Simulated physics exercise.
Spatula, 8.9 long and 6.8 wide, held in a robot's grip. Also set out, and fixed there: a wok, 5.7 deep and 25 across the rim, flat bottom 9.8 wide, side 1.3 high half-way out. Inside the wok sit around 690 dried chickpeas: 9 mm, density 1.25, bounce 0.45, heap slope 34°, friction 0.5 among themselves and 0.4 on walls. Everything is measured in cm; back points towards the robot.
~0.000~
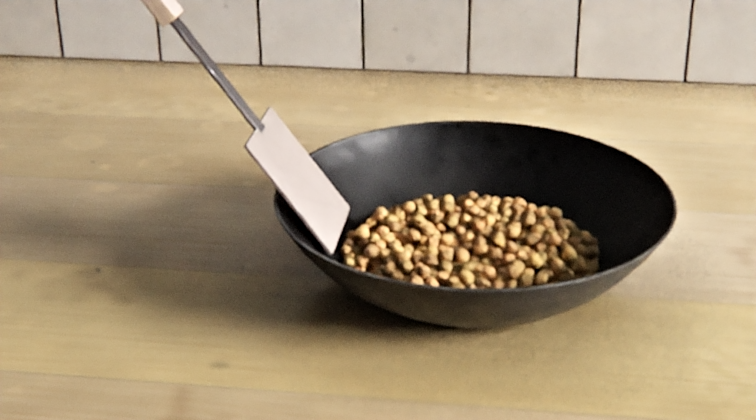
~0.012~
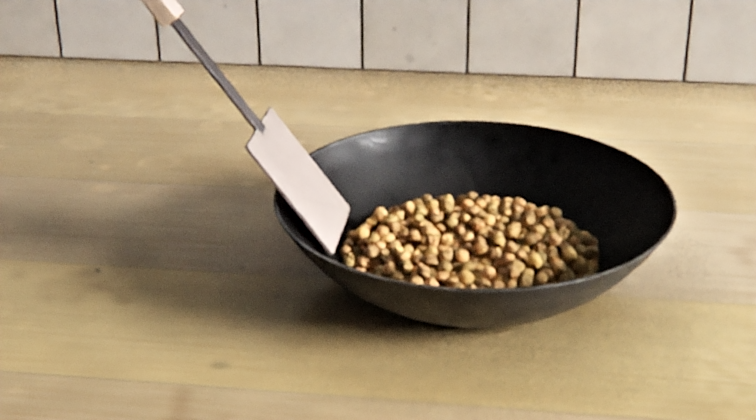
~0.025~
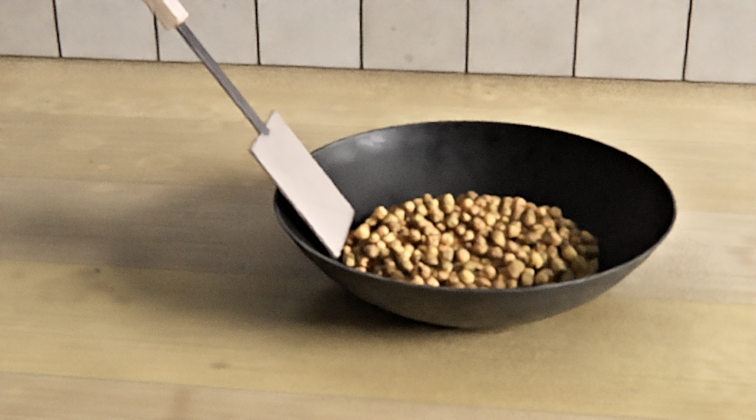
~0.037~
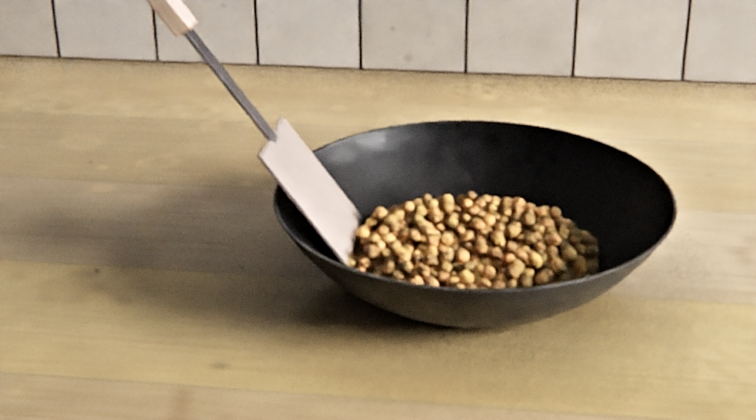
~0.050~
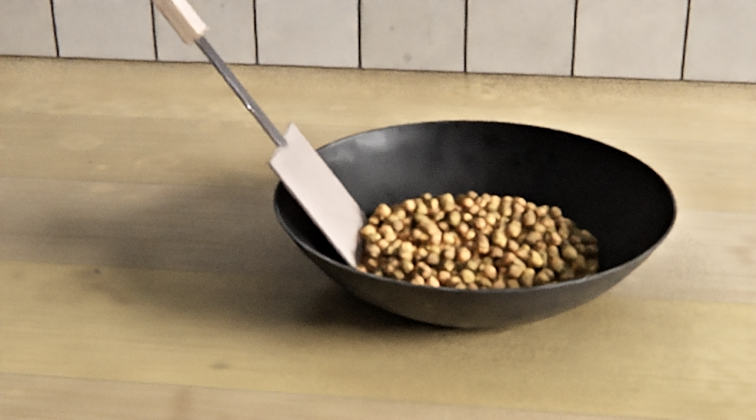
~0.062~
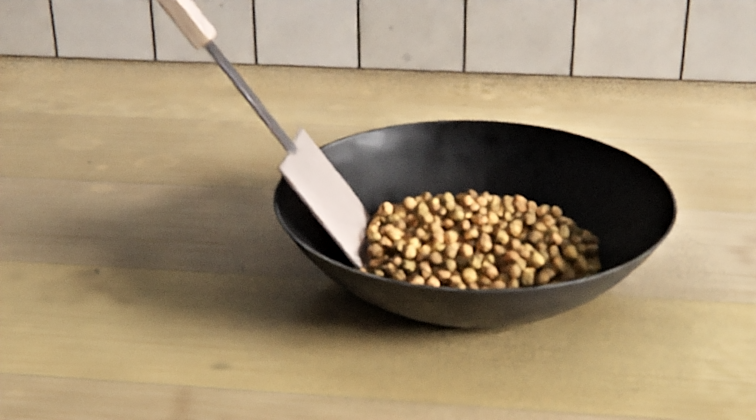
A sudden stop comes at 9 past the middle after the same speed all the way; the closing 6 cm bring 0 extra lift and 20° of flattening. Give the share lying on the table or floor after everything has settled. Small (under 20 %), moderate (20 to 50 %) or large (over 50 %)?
Small.
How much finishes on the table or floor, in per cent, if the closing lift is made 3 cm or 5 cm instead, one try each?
About 10 and 5 per cent.
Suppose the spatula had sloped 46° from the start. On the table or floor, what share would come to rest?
About 10 per cent.
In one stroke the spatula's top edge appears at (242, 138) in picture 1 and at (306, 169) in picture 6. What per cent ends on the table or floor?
Roughly 25 %.
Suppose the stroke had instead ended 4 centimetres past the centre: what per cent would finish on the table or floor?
I'd expect close to 0 per cent then.
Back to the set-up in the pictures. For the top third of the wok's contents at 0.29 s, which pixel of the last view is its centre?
The middle lies somewhere about (607, 221).
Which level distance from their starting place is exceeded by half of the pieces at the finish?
Somewhere about 4 centimetres, I'd say.
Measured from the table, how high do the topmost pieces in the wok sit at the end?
It reaches roughly 7.0 cm.
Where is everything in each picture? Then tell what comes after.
Spatula top edge at (257, 126), sloping 54°; upper third of the load around (470, 242), from x 345 to 590, top at y 200; 691 in the wok, in the first frame.
Spatula top edge at (258, 126), sloping 54°; upper third of the load around (470, 242), from x 345 to 590, top at y 200, in the second frame.
Spatula top edge at (262, 130), sloping 54°; upper third of the load around (470, 242), from x 345 to 590, top at y 200, in the third frame.
Spatula top edge at (271, 136), sloping 54°; upper third of the load around (470, 242), from x 345 to 590, top at y 200, in the fourth frame.
Spatula top edge at (281, 142), sloping 54°; upper third of the load around (471, 241), from x 350 to 590, top at y 195, in the fifth frame.
Spatula top edge at (290, 148), sloping 54°; upper third of the load around (471, 240), from x 355 to 595, top at y 195; 691 in the wok, in the sixth frame.
By 0.18 s, sloping 54°, highest piece 4 above the table; 691 in the wok.
By 0.29 s, sloping 47°, highest piece 6 above the table; 691 in the wok.
By 0.55 s, sloping 34°, highest piece 7 above the table; 619 in the wok, 68 on the table or floor, 4 on the blade or in flight.
By 1.60 s, sloping 34°, highest piece 6 above the table; 617 in the wok, 74 on the table or floor.
Final count, 617 in the wok, 74 on the table or floor. That is 11 % on the table or floor.
